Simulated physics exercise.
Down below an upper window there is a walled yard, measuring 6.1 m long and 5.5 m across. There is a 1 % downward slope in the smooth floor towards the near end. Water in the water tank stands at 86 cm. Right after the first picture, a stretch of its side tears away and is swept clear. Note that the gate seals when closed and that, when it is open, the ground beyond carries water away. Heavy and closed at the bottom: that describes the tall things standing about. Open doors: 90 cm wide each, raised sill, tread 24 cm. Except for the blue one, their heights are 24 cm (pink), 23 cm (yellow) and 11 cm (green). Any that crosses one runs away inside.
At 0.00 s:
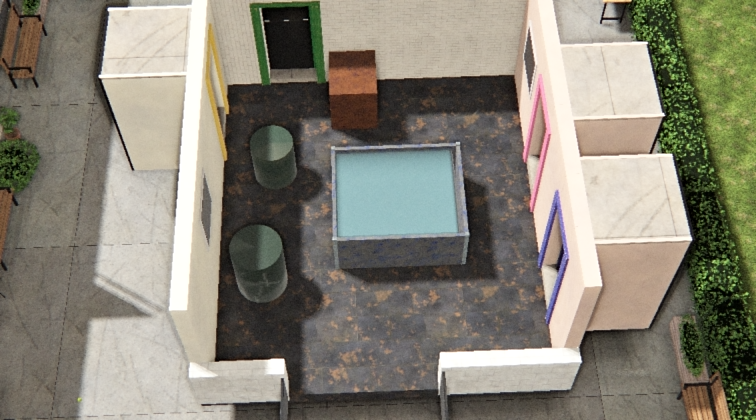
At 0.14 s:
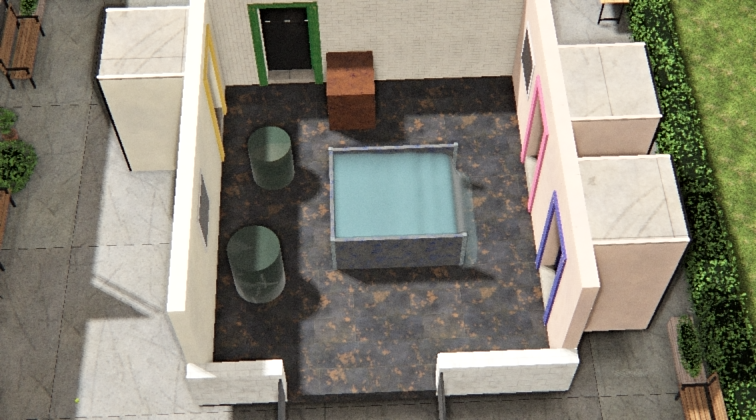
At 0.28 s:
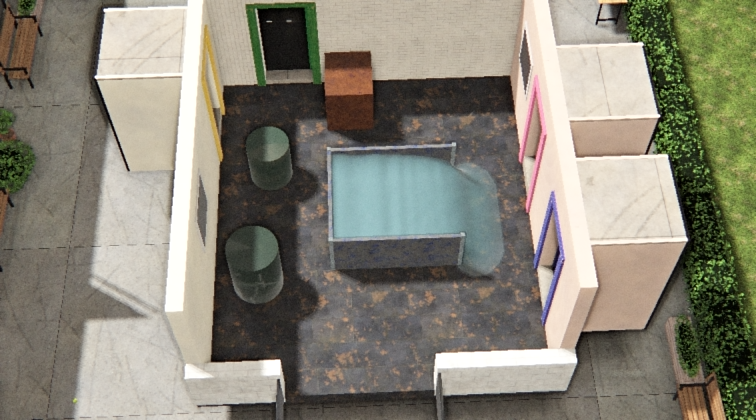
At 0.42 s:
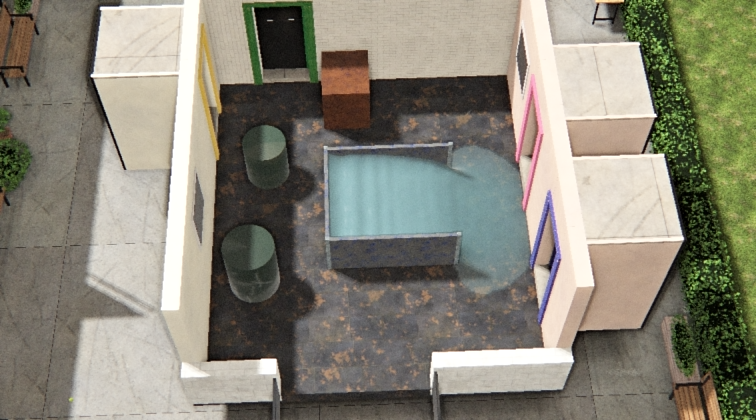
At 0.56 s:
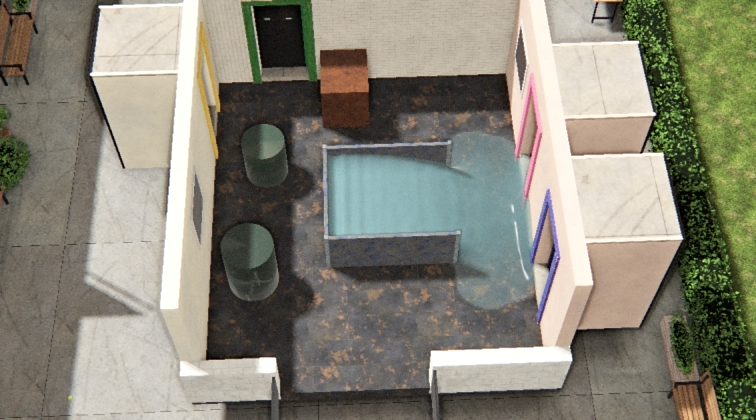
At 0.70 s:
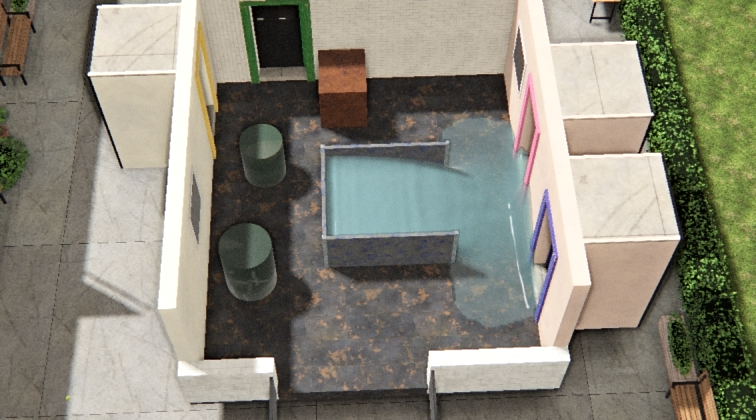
Water sits still in a rectangular tank in a walled yard, beside two cylinders and a brown block, until the tank's right side opens. It pours through the gap and fans out across the dark floor toward the right wall, reaching the blue door and spreading along the wall toward the near end.
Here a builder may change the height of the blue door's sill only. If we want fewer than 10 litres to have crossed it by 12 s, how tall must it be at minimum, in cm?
It needs to be roughly 29 cm tall.
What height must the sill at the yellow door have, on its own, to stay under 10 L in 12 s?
Yellow: 7.5 cm.
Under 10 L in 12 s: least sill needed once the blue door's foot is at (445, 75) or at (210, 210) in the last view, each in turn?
Roughly 25 cm for the first and 10.0 cm for the second.
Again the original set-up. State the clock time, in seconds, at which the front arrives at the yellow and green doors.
Yellow 3.8 s, green 2.8 s.
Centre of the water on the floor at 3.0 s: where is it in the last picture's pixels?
(445, 221).
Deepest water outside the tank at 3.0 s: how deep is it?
35 cm.
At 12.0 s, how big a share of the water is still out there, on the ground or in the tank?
Some 72 %.
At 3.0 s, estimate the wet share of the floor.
About 55 per cent.
After 1.4 s water covers 20 % of the floor, deepest (57 cm) near (520, 225); 28 cm at the blue door, 16 litres in over its 15 cm sill.
After 3.0 s water covers 55 % of the floor, deepest (35 cm) near (517, 370); 17 cm at the blue door, 69 litres in over its 15 cm sill.
After 12.0 s water covers 95 % of the floor, deepest (10 cm) near (283, 252); 7 cm at the blue door, 75 litres in over its 15 cm sill.
At the blue door as built, the water arrived by 0.7 s and peaked near 28 cm at 1.4 s.
Run again over the same 12 s with other heights there, 17 litres in over 26 cm, 2 litres over 35 cm. The limit of 10 litres is kept from about 29 cm up.
